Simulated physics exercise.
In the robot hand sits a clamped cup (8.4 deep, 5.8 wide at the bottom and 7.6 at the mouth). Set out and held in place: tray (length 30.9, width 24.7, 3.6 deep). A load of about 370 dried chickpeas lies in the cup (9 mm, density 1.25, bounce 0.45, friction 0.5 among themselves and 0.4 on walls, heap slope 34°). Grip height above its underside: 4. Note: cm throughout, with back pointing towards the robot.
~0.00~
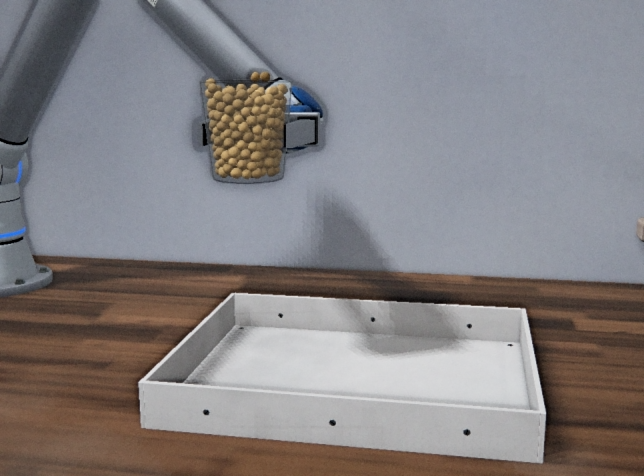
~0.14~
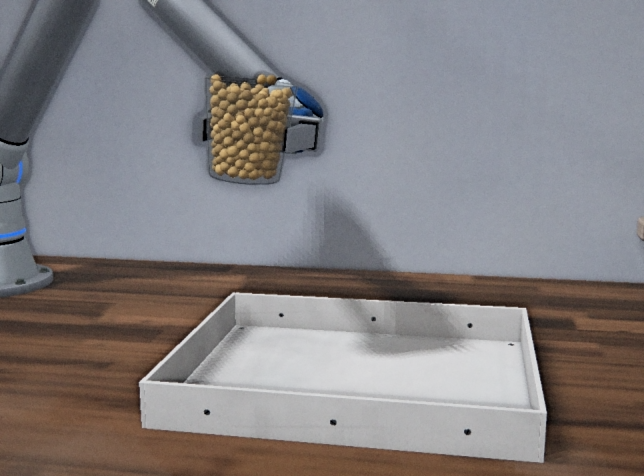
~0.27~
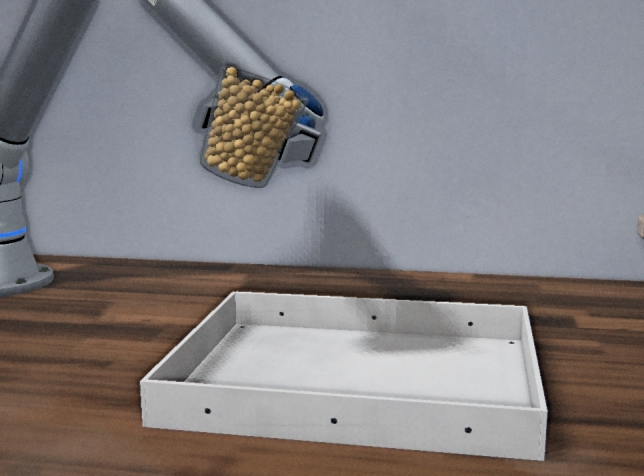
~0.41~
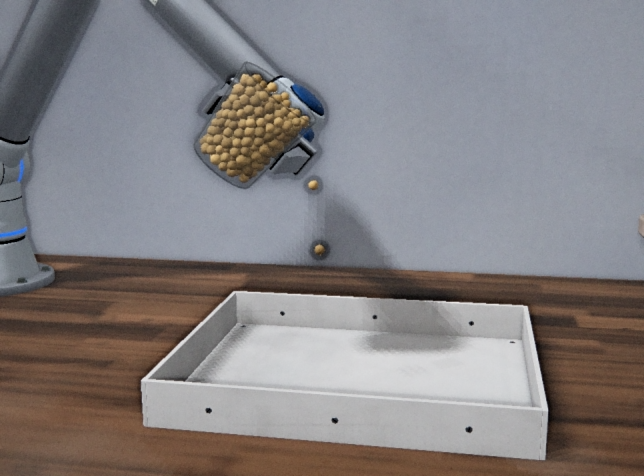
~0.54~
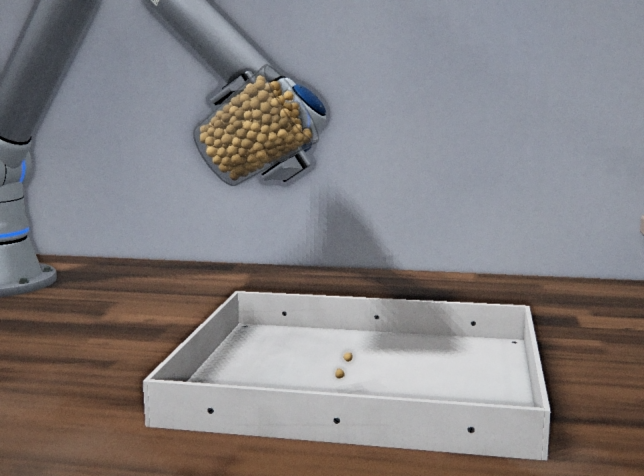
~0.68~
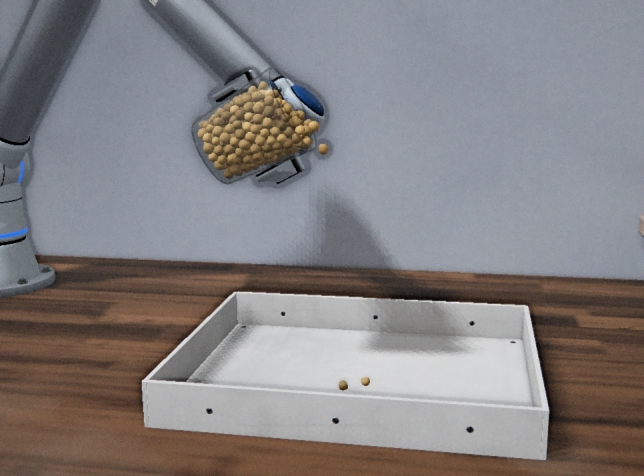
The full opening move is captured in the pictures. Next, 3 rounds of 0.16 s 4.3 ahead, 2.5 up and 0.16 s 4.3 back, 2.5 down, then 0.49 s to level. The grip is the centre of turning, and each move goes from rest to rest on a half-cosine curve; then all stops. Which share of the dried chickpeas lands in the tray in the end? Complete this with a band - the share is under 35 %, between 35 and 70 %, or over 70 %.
The share is between 35 and 70 %.
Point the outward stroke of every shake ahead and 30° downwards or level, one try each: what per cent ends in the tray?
First try about 25 %, second try about 45 %.
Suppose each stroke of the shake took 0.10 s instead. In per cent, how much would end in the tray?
I'd expect close to 90 per cent then.
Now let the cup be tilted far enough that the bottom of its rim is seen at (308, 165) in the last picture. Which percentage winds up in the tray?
The share is around 90 %.
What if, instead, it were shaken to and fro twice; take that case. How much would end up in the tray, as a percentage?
It would be near 50 per cent.
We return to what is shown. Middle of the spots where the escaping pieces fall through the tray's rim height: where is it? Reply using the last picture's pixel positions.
(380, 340).
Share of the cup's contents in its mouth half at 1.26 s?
I'd say close to 65 per cent.
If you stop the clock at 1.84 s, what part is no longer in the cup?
Share gone by then: Near 60 %.
After 1.26 s, tilted 62° forward, highest piece 25 above the table; 216 in the cup, 118 in the tray, 1 on the table or floor, 38 in flight or on a rim.
After 1.84 s, tilted 40° forward, highest piece 24 above the table; 221 in the tray, 150 in the cup, 2 on the table or floor.
After 2.33 s, level, highest piece 24 above the table; 221 in the tray, 150 in the cup, 2 on the table or floor.
After 3.38 s, level, highest piece 24 above the table; 221 in the tray, 150 in the cup, 2 on the table or floor.
In the end, 221 in the tray, 150 in the cup, 2 on the table or floor. That is 59 % in the tray.
